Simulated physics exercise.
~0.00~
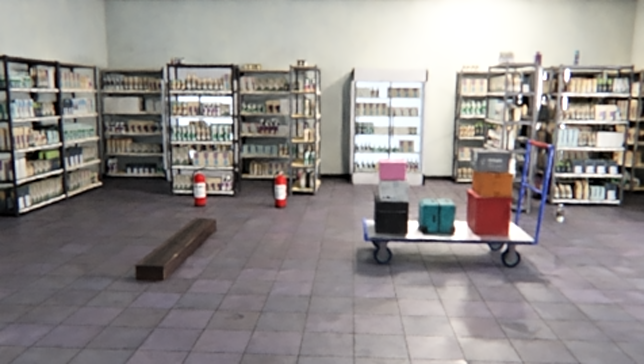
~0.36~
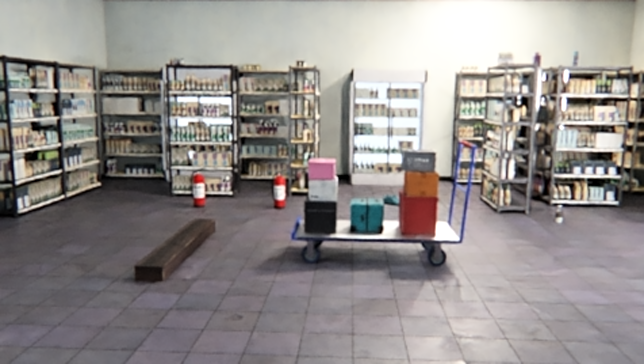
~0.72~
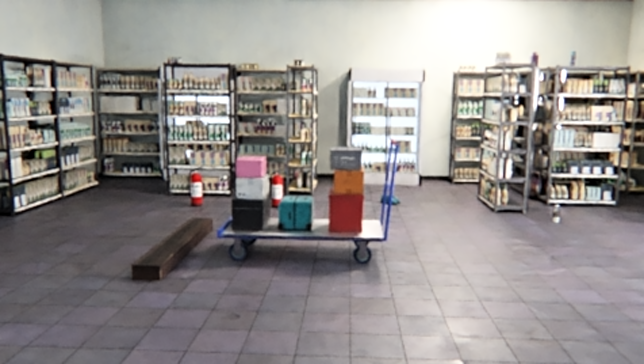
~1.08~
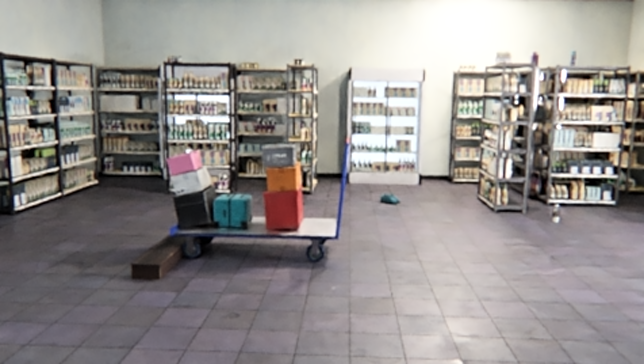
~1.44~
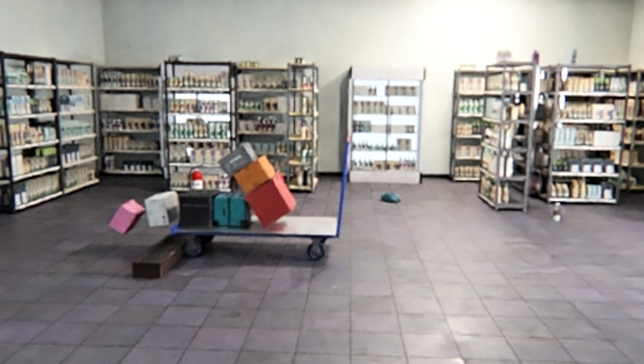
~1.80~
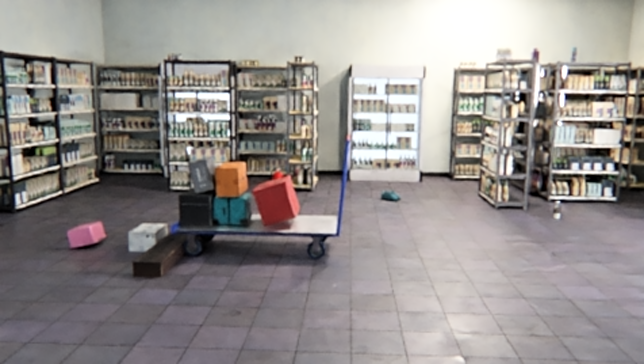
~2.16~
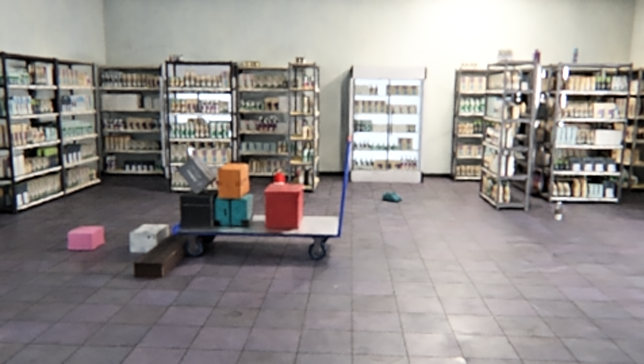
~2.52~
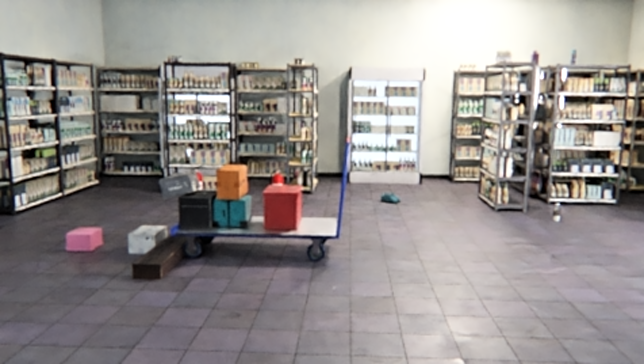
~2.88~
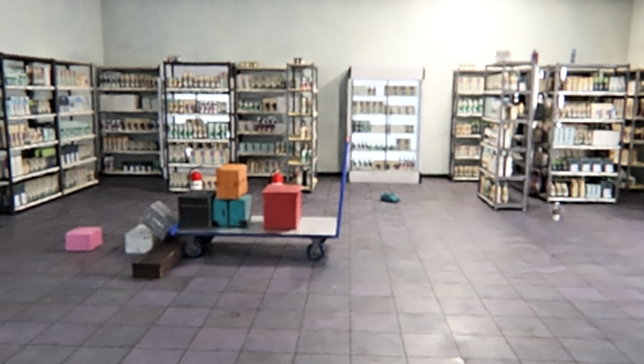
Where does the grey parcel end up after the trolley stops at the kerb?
It ends up off the deck, having tumbled forward over the black box and dropped past the front edge, next to the white box near the kerb.
